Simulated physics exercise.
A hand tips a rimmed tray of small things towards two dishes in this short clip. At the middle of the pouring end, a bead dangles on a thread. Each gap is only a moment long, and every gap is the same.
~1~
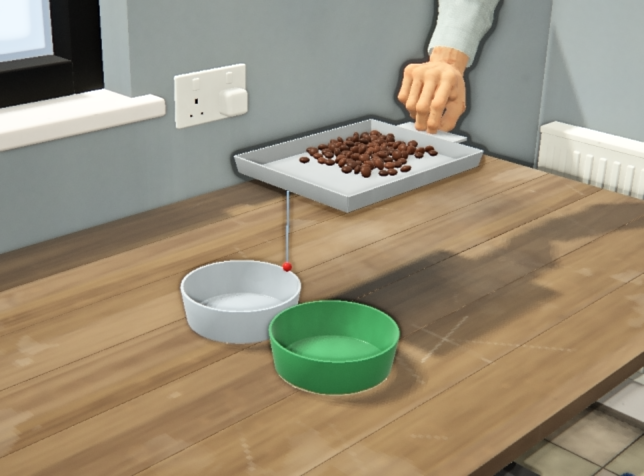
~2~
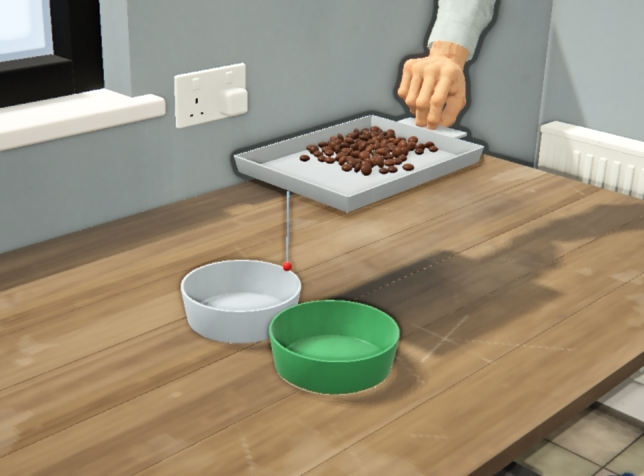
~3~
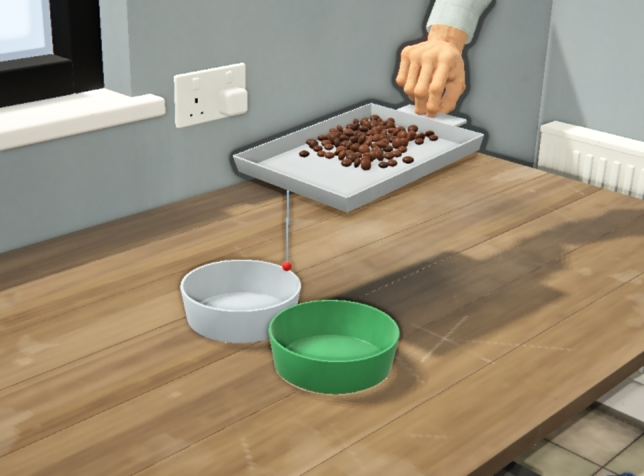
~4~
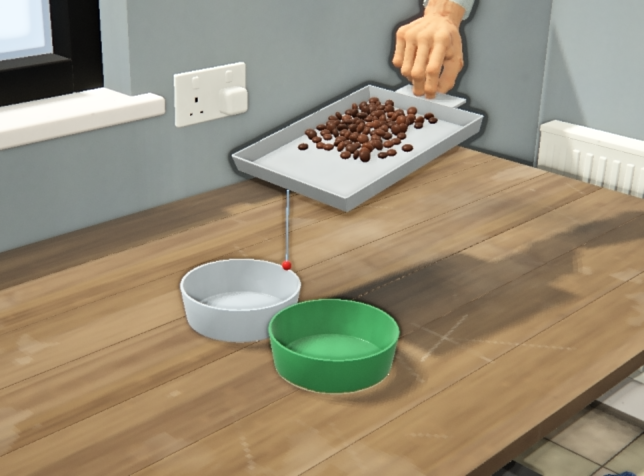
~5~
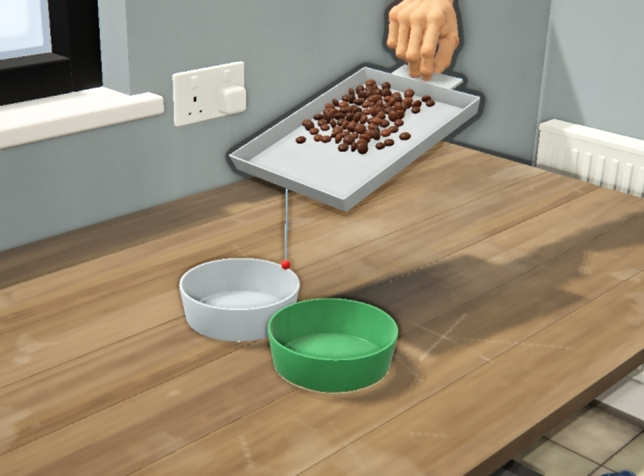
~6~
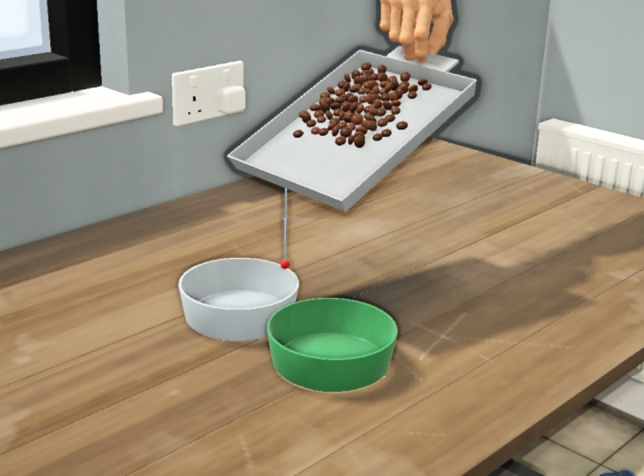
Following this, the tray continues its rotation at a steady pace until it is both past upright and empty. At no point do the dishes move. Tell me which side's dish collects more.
Larger portion: Left.
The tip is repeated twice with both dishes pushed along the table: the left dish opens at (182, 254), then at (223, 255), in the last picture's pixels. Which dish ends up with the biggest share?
For the first position it is the one at right; for the second, the one at right.
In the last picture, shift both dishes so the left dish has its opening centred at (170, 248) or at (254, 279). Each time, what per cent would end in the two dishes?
You'd see around 70 per cent and then around 80 per cent.
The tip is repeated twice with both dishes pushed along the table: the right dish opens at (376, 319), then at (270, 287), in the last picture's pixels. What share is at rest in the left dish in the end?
In order, 30 % and 0 %.
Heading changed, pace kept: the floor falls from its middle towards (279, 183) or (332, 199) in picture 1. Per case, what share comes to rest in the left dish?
First case about 80 percent; second case about 10 percent.
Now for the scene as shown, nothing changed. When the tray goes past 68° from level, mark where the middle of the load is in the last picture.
Check around (280, 176) in the last picture.
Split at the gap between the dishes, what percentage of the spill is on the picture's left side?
About 100 per cent.
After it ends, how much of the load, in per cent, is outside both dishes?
Close to 10 percent, I reckon.
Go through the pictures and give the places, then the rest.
The first frame shows corners of the pouring end (239, 156) and (348, 195), level; middle of the load (365, 153), flat chocolate drops; left dish (195, 317); right dish (288, 367); bead on its thread (287, 267).
The second frame shows corners of the pouring end (239, 156) and (348, 195), level; middle of the load (365, 150).
The third frame shows corners of the pouring end (238, 156) and (347, 195), tipped barely, level across its low end; middle of the load (365, 142).
The fourth frame shows corners of the pouring end (237, 155) and (346, 196), tipped a little, level across its low end; middle of the load (364, 130).
The fifth frame shows corners of the pouring end (234, 155) and (343, 196), tipped clearly, level across its low end; middle of the load (361, 117).
The sixth frame shows corners of the pouring end (232, 155) and (342, 197), tipped clearly, level across its low end; middle of the load (358, 106); left dish (193, 315); right dish (286, 364).
Just after the last frame, tray tipped steeply; the larger part on the tray; roughly a quarter in the air.
A moment on, tray tipped past a quarter turn; roughly a quarter on the tray; about a tenth in the right dish; roughly a third in the left dish; about a tenth outside both; about a tenth in the air.
Further on, tray tipped past a quarter turn; roughly a quarter in the right dish; roughly two thirds in the left dish; about a tenth outside both.
When it is over, tray tipped past a quarter turn; roughly a quarter in the right dish; roughly two thirds in the left dish; about a tenth outside both.
